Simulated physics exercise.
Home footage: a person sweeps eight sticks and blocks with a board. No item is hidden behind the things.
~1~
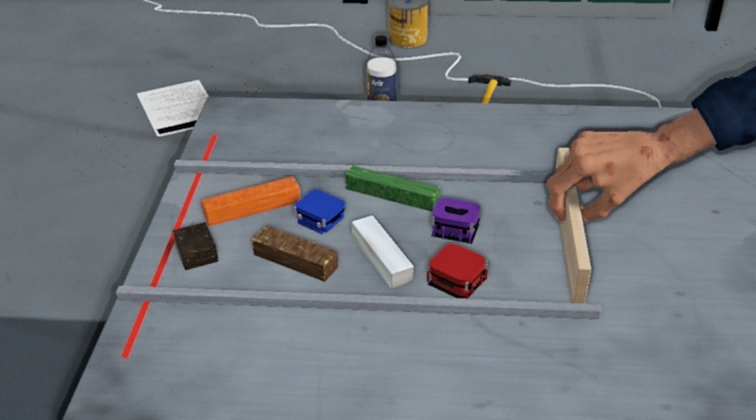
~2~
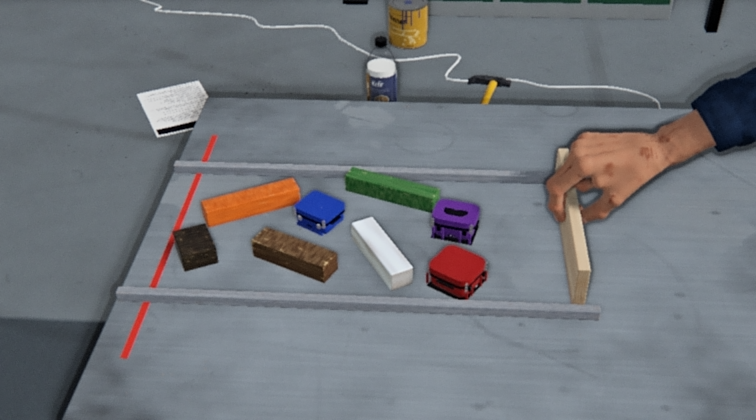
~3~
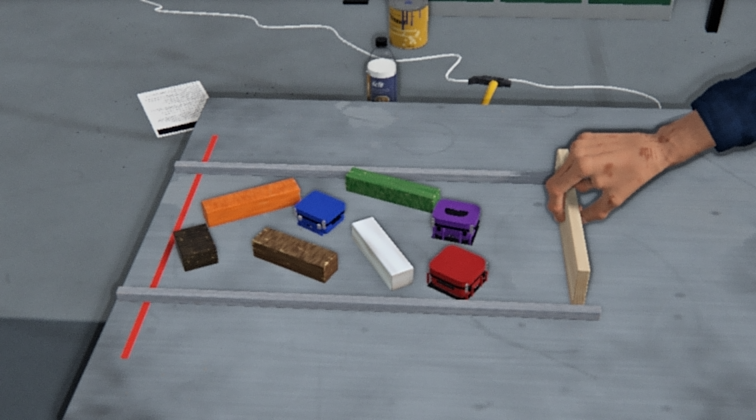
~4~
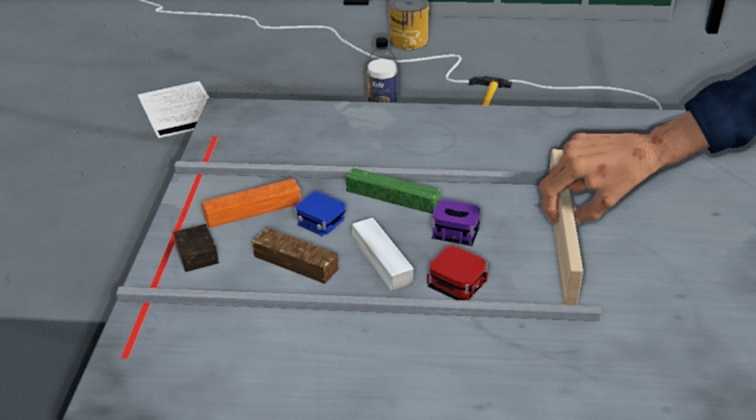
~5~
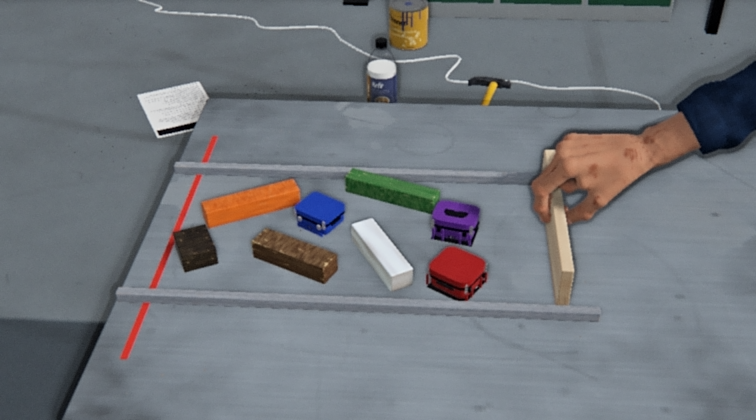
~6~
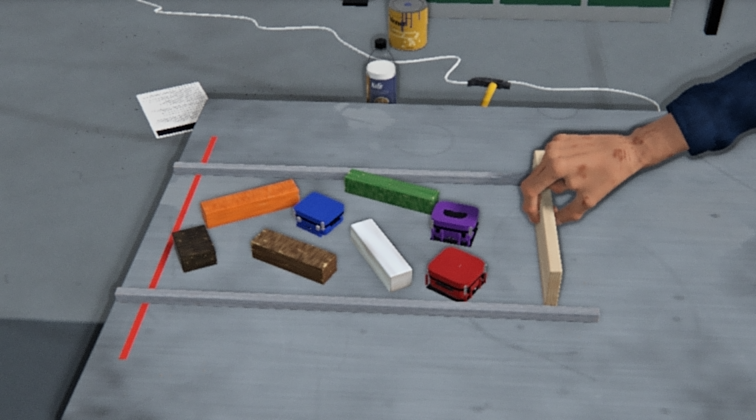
A hand at the right held a light wooden board upright, then slid it slightly left between two rails toward the colorful bars and cases, which stayed still near a red line.
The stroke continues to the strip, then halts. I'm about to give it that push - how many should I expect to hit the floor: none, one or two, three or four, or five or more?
Expect five or more.
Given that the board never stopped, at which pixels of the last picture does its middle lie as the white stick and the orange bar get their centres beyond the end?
At (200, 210) for the white stick; at (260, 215) for the orange bar.
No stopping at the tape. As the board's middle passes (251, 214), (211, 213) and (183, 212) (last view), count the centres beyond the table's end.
2, 3 and 6.
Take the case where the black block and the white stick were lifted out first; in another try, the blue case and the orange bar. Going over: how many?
The count is 4 in the first case and 4 in the second.
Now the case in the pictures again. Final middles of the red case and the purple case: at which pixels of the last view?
The red case at (131, 272), the purple case at (155, 217).
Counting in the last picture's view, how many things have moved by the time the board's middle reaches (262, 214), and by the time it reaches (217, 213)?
That makes 8 at the first spot and 8 at the second.
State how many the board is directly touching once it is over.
2.
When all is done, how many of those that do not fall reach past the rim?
2.
A little later, none off yet; black block at rest near (194, 248); orange bar at rest near (251, 204); brown bar at rest near (294, 256).
Next, none off yet; black block shifted about its own width near (165, 248); orange bar shifted about its own width near (184, 203); brown bar shifted about its own width near (195, 237).
When it is over, the number that fall off is five or more; down, green bar, white stick, blue case, brown bar, orange bar and black block.
